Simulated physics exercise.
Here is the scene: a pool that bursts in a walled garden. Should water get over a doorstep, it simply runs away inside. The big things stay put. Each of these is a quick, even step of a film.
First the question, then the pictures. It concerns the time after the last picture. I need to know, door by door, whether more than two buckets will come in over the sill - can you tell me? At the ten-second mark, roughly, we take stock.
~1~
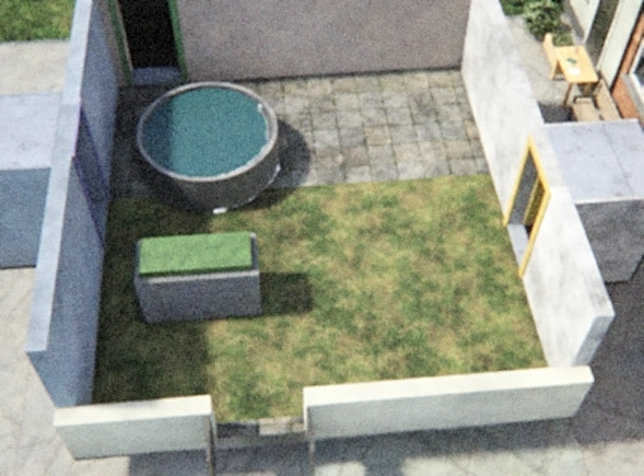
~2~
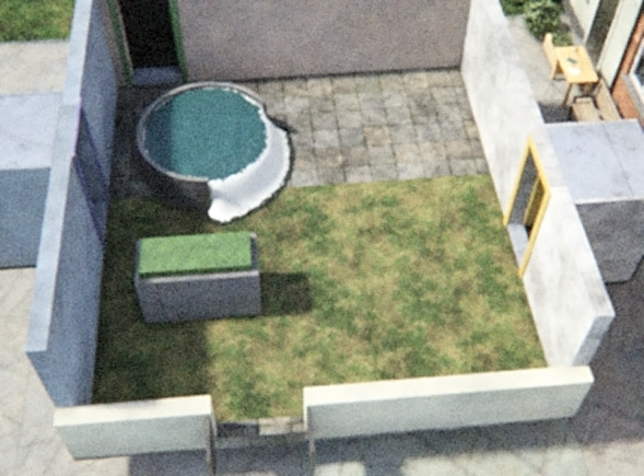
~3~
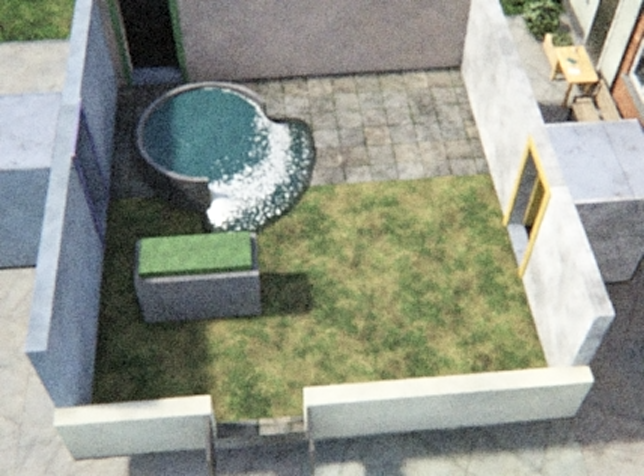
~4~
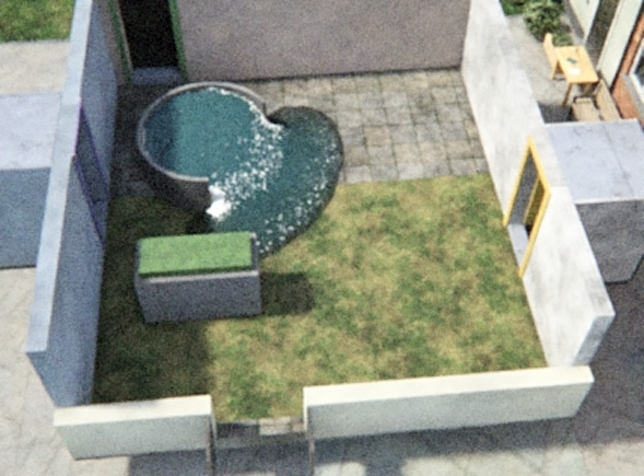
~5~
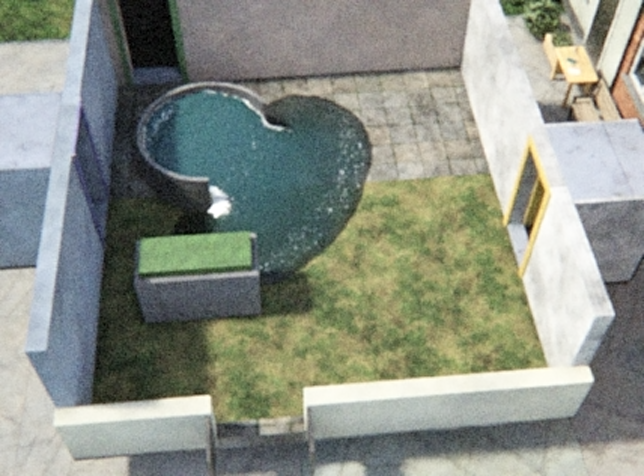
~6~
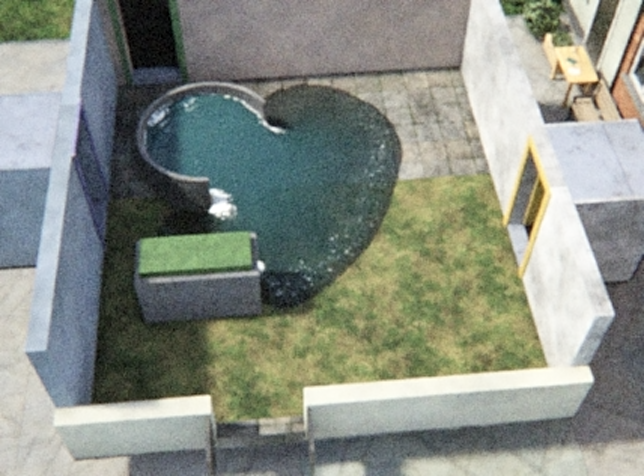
My prediction: The yellow door overshoots the limit. The green door keeps inside the limit. The blue door keeps inside the limit.
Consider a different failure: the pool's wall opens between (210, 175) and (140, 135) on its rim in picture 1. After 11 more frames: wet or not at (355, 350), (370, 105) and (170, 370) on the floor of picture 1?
Respectively: Parched, parched and drenched.
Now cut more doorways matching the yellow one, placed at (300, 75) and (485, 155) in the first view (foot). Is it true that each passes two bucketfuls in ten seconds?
Lab note - first stays short of the line, second crosses the line.
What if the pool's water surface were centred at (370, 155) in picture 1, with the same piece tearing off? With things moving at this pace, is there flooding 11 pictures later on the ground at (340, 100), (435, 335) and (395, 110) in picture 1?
I'd call them still dry, watered and watered, in the order asked.
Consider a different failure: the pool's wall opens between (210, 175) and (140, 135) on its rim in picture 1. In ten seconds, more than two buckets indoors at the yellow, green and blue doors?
In order, yellow door remains short of it, green door remains short of it, blue door overshoots the limit.
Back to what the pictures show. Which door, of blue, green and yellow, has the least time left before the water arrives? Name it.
I pick the yellow one.
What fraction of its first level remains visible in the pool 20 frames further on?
16 % or so.
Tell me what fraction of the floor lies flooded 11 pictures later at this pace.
I'd guess some 60 per cent.
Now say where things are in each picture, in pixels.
In the first frame, still water in the round tank at (208, 132).
In the second frame, water pours out at (267, 171) and has run to a hidden place.
In the third frame, water pours out at (267, 173) and has run to (292, 121).
In the fourth frame, water pours out at (268, 174) and has run to (315, 112).
In the fifth frame, water pours out at (268, 174) and has run to (320, 101).
In the sixth frame, water pours out at (268, 175) and has run to (371, 109).
A moment on, water covers 45 % of the floor; the yellow door not reached, the green door not reached, the blue door not reached.
Next, water covers 60 % of the floor; the yellow door not reached, the green door not reached, the blue door not reached.
Then, water covers 75 % of the floor; the yellow door over two buckets in, the green door not reached, the blue door wet at the sill, nothing in.
Later, water covers 90 % of the floor; the yellow door over two buckets in, the green door not reached, the blue door wet at the sill, nothing in.
In the end, water covers 100 % of the floor; the yellow door over two buckets in, the green door wet at the sill, nothing in, the blue door wet at the sill, nothing in.
